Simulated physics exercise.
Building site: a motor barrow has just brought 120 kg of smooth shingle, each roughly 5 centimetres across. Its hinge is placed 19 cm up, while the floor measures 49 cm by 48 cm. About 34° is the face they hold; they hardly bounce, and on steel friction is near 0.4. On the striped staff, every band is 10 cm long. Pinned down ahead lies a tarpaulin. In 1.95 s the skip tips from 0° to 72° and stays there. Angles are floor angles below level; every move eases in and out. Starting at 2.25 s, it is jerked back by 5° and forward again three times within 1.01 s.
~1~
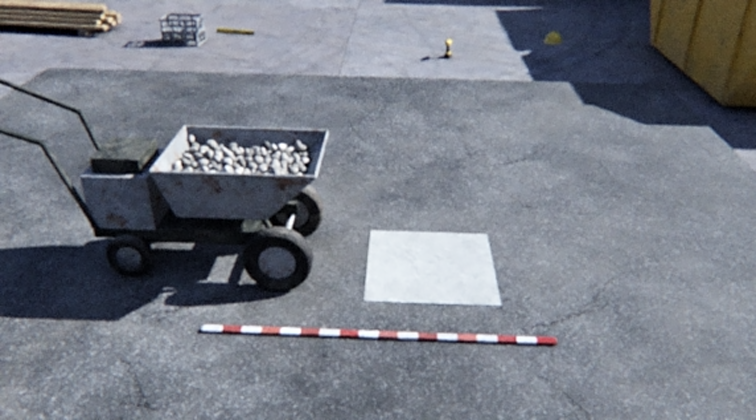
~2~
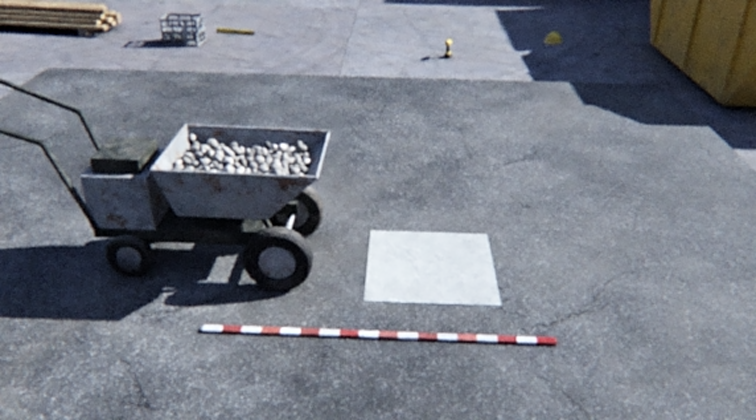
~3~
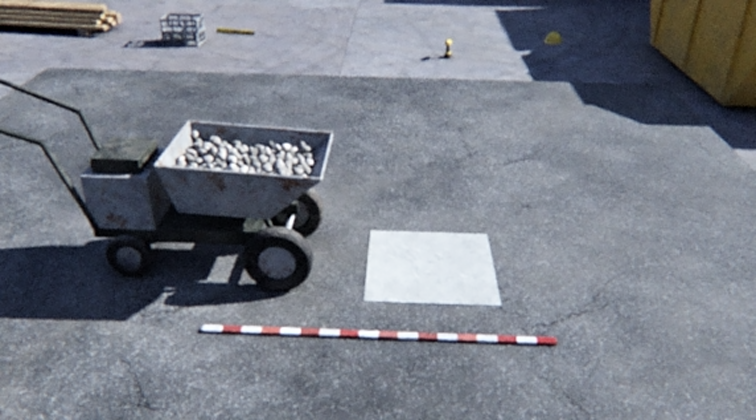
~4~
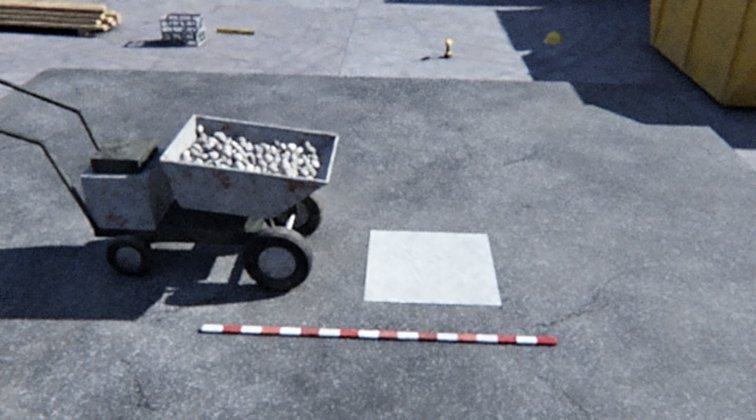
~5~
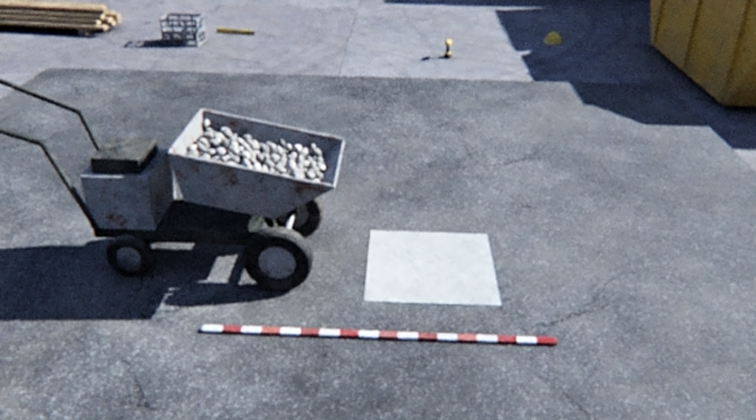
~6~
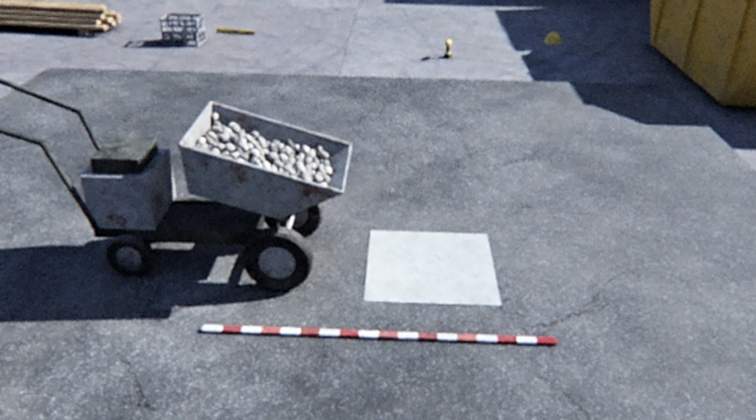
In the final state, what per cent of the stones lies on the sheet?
Roughly 70 per cent lies there.
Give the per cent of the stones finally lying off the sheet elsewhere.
I'd say close to 30 per cent of the whole load.
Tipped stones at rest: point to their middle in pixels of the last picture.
The middle should be near (428, 261).
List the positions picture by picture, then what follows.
In the first picture, lip at (316, 177), floor tilted 0°, highest stones at (254, 152).
In the second picture, lip at (317, 178), floor tilted 1°, highest stones at (255, 151).
In the third picture, the skip is at 3°, its lip at (321, 180); the top of the load is at (229, 150).
In the fourth picture, lip at (327, 183), floor tilted 6°, highest stones at (207, 144).
In the fifth picture, lip at (334, 187), floor tilted 11°, highest stones at (211, 140).
In the sixth picture, the skip is at 16°, its lip at (343, 193); the top of the load is at (216, 131).
A little later the floor is at 61°; 96 % in the skip, 4 % on the sheet; the foremost stones are at (408, 254).
Then the floor is at 72°; 21 % in the skip, 63 % on the sheet, 16 % off the sheet elsewhere; the foremost stones are at (525, 269).
Later still the floor is at 72°; 0 % in the skip, 2 % short of the sheet, 71 % on the sheet, 28 % off the sheet elsewhere; the foremost stones are at (576, 264).
In the end the floor is at 72°; 0 % in the skip, 2 % short of the sheet, 71 % on the sheet, 28 % off the sheet elsewhere; the foremost stones are at (576, 264).
